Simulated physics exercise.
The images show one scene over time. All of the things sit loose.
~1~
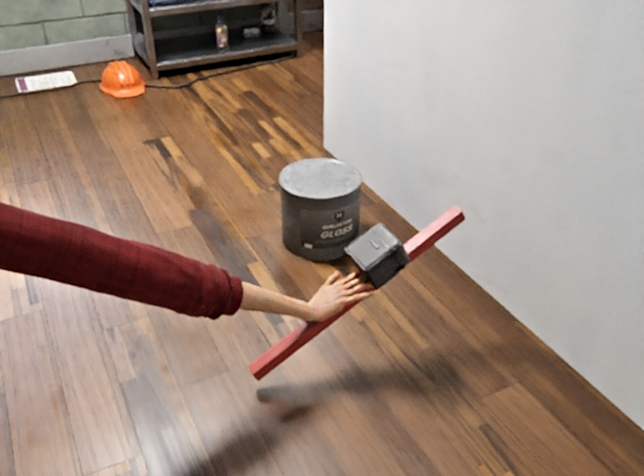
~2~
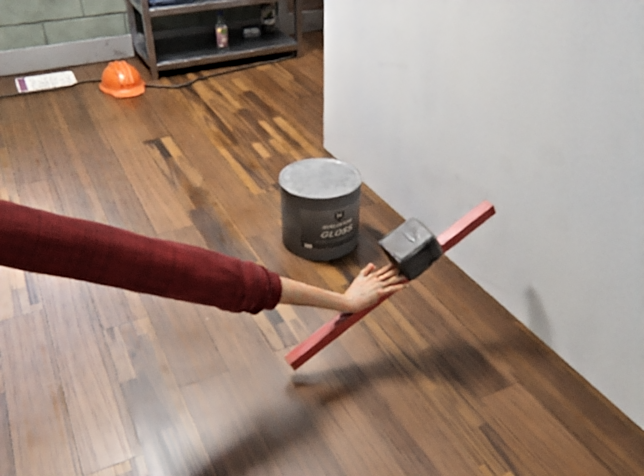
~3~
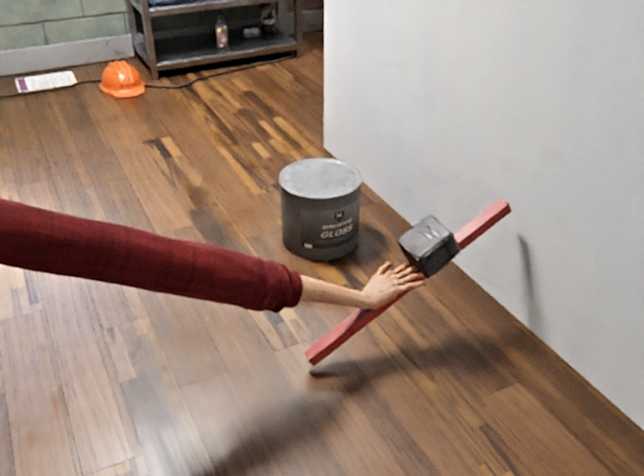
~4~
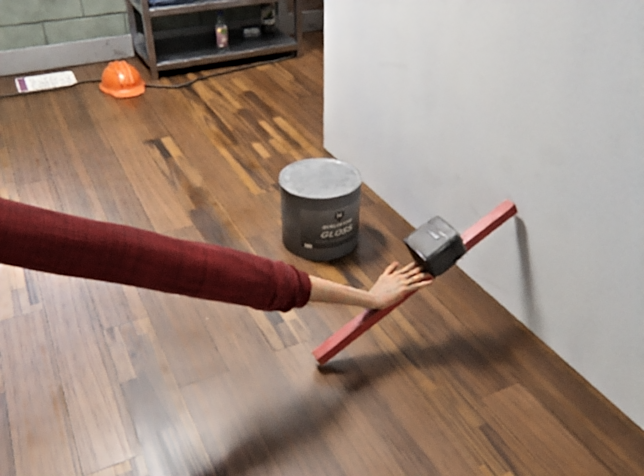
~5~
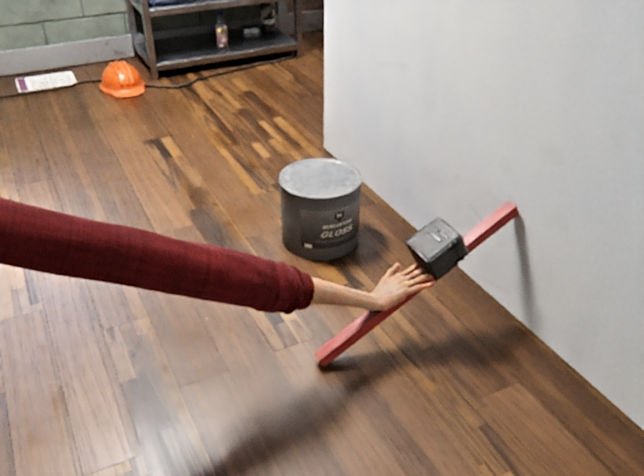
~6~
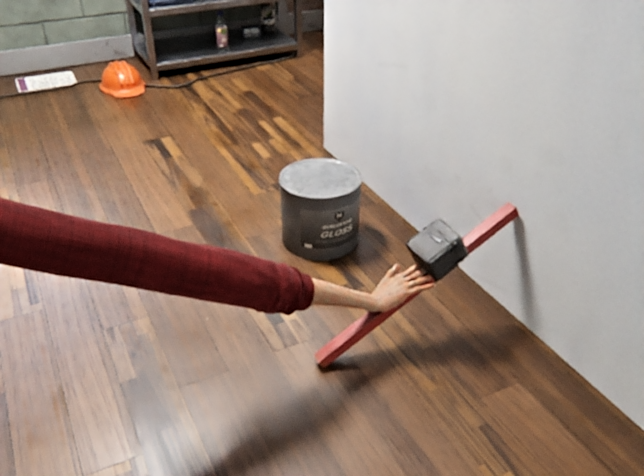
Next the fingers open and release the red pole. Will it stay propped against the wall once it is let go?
No, it drops lower.
Then, 0.20 s on from there, red pole 5° lower than it was left near (413, 292).
Then, 0.30 s on from there, red pole 19° lower than it was left near (403, 317).
Then, 0.40 s on from there, red pole 28° lower than it was left near (398, 331).
In the end, moved from the start, red pole; grey pail unmoved. At the end, from the last picture's camera, red pole near (398, 333). The pole gives way.
